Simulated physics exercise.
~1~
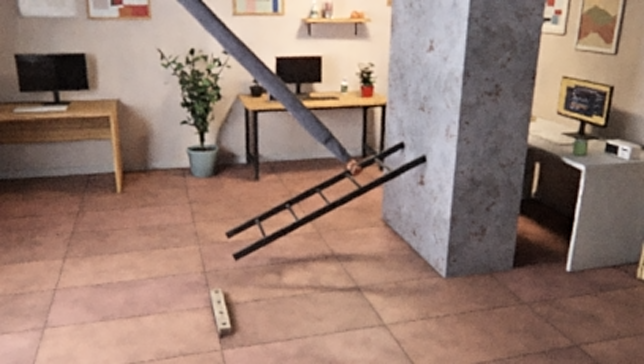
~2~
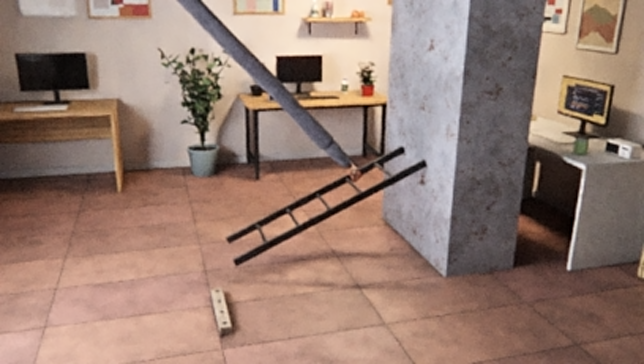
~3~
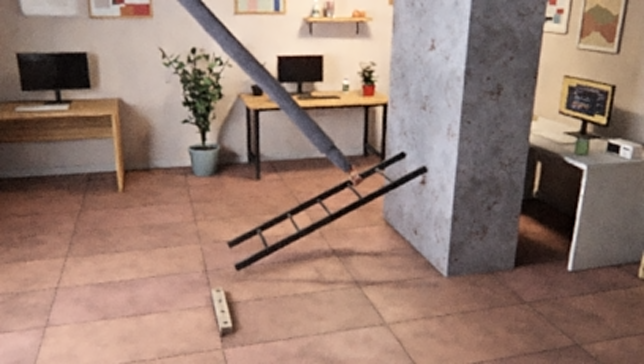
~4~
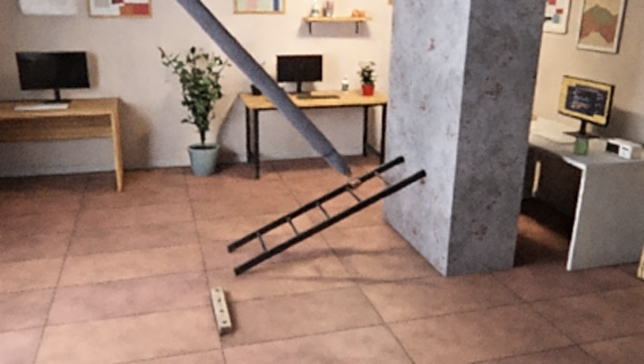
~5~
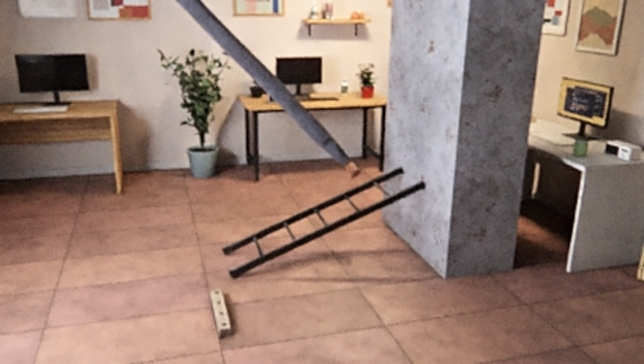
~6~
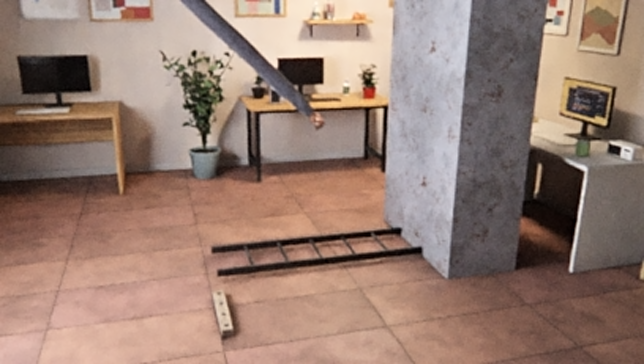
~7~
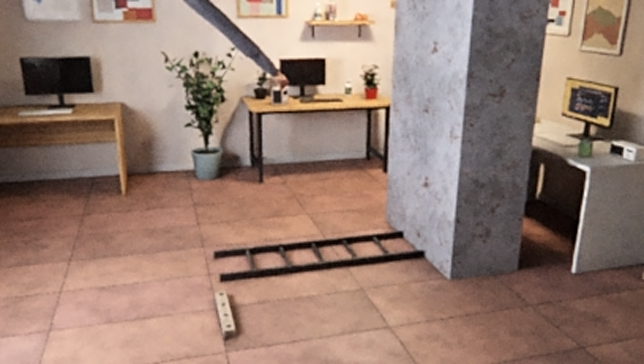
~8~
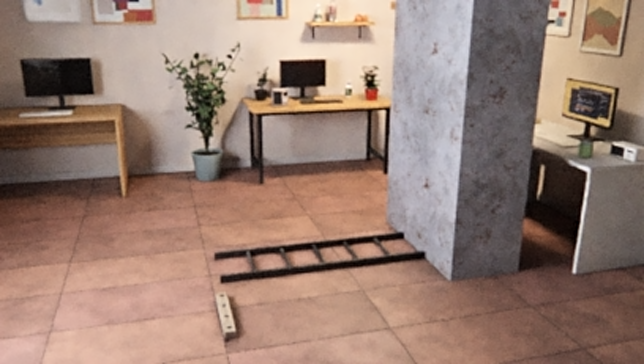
An arm lowering a black ladder against a grey pillar and letting go, the ladder sliding down to lie flat on the tiles.
